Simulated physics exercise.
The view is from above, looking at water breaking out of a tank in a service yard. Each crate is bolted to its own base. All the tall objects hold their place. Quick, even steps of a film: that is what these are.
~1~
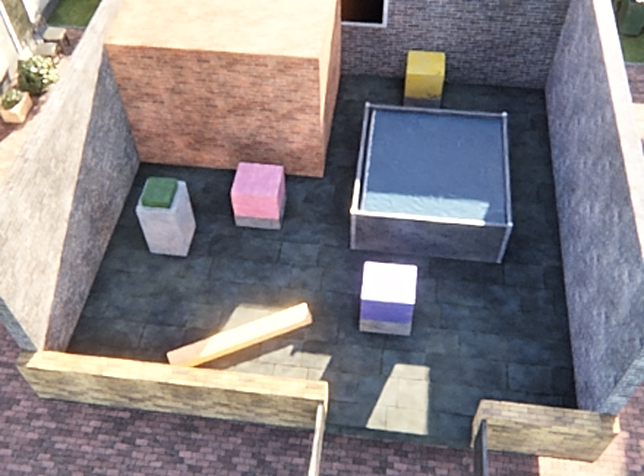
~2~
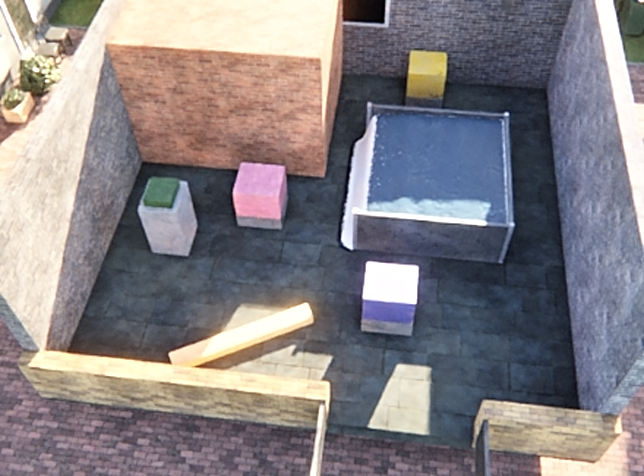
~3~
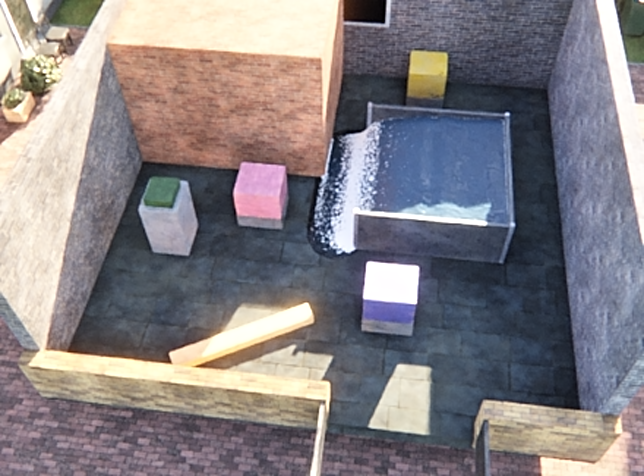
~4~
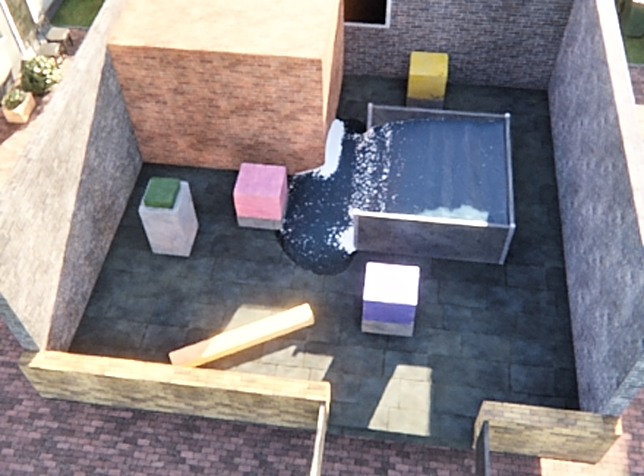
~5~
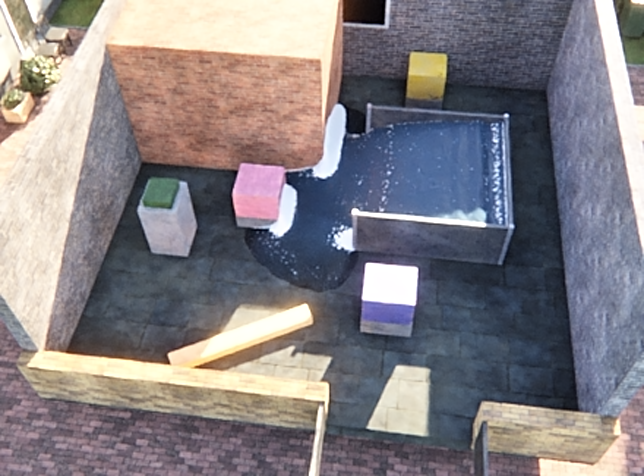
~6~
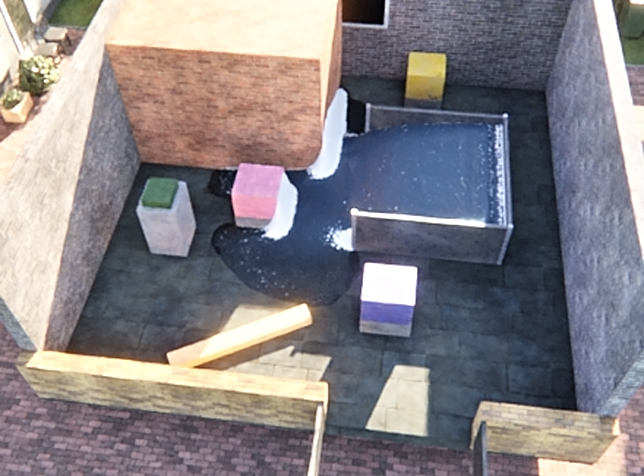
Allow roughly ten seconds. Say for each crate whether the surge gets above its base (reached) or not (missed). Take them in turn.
Pink crate: Reached; blue crate: Missed; yellow crate: Reached.
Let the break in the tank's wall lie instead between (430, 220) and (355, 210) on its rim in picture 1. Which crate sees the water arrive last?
My pick is the one in yellow.
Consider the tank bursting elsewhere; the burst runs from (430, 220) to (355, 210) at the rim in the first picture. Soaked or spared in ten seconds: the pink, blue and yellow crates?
The pink one is not reached; the blue one is reached; the yellow one is not reached.
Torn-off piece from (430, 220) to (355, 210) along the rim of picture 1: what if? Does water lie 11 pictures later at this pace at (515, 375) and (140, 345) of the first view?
Taking them in turn: Underwater, then underwater.
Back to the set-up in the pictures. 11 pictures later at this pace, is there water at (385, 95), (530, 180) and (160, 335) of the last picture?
Status per point, in sequence: Waterlogged, then unwetted, then waterlogged.
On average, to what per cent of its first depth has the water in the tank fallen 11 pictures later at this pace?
About 36 per cent.
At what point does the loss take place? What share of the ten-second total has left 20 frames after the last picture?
Working it through, I arrive at 10 per cent.
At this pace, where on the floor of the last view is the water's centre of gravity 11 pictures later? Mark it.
I'd mark it close to (336, 205).
A moment on, water covers 30 % of the floor; the pink crate water round its plinth, the blue crate water round its plinth, the yellow crate water round its plinth.
Next, water covers 55 % of the floor; the pink crate water round its plinth, the blue crate water round its plinth, the yellow crate water round its plinth.
Then, water covers 70 % of the floor; the pink crate water round its plinth, the blue crate water round its plinth, the yellow crate water round its plinth.
Later, water covers 85 % of the floor; the pink crate water round its plinth, the blue crate water round its plinth, the yellow crate water round its plinth.
In the end, water covers 100 % of the floor; the pink crate was topped, the blue crate stayed above the water, the yellow crate was topped.
